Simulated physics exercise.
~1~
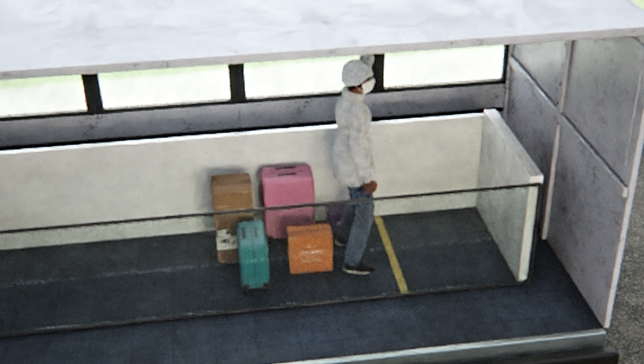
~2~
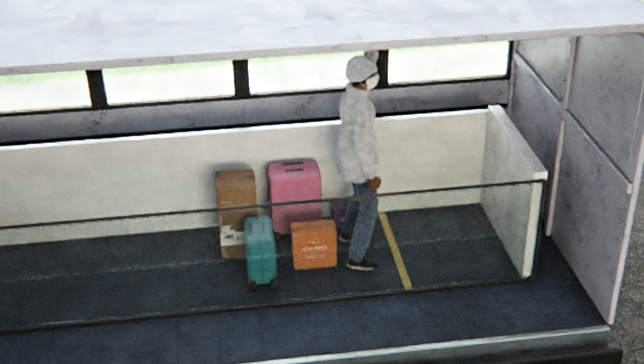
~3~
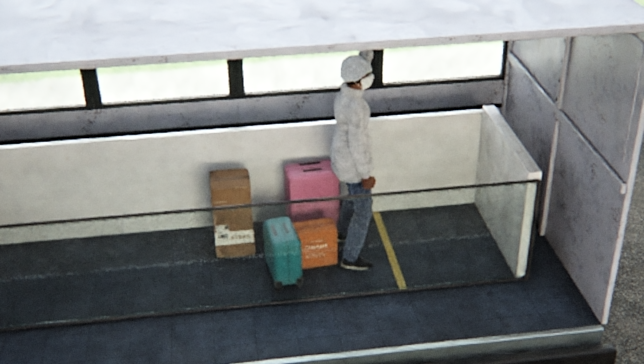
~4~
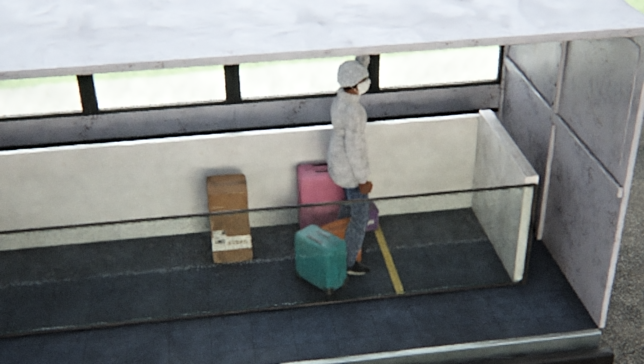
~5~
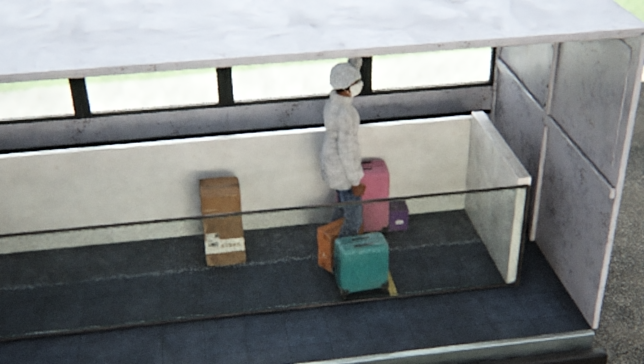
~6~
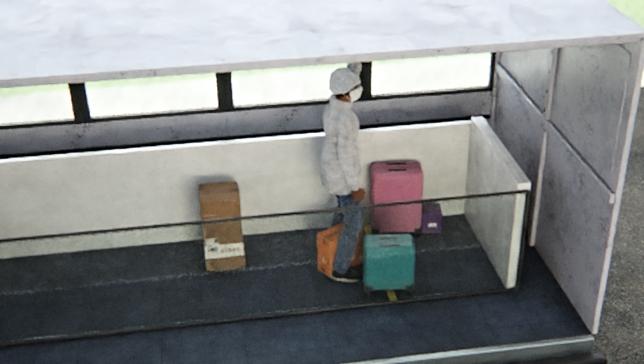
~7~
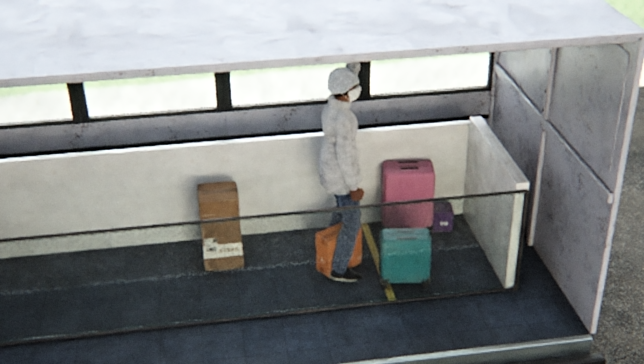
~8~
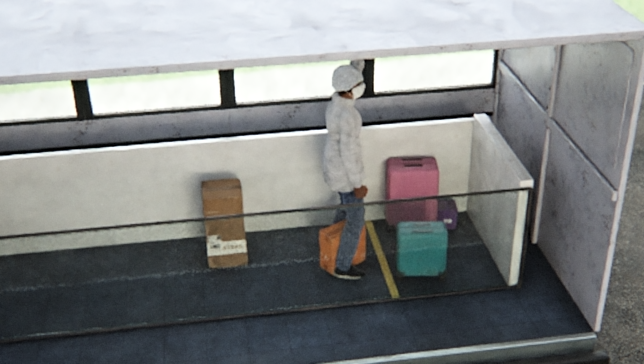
A pink case and a smaller teal one rolled right past a masked person standing still in a bus bay, ending beyond the yellow line with a purple tub, while an orange carton slid slightly and stopped short and a brown bag stayed put.
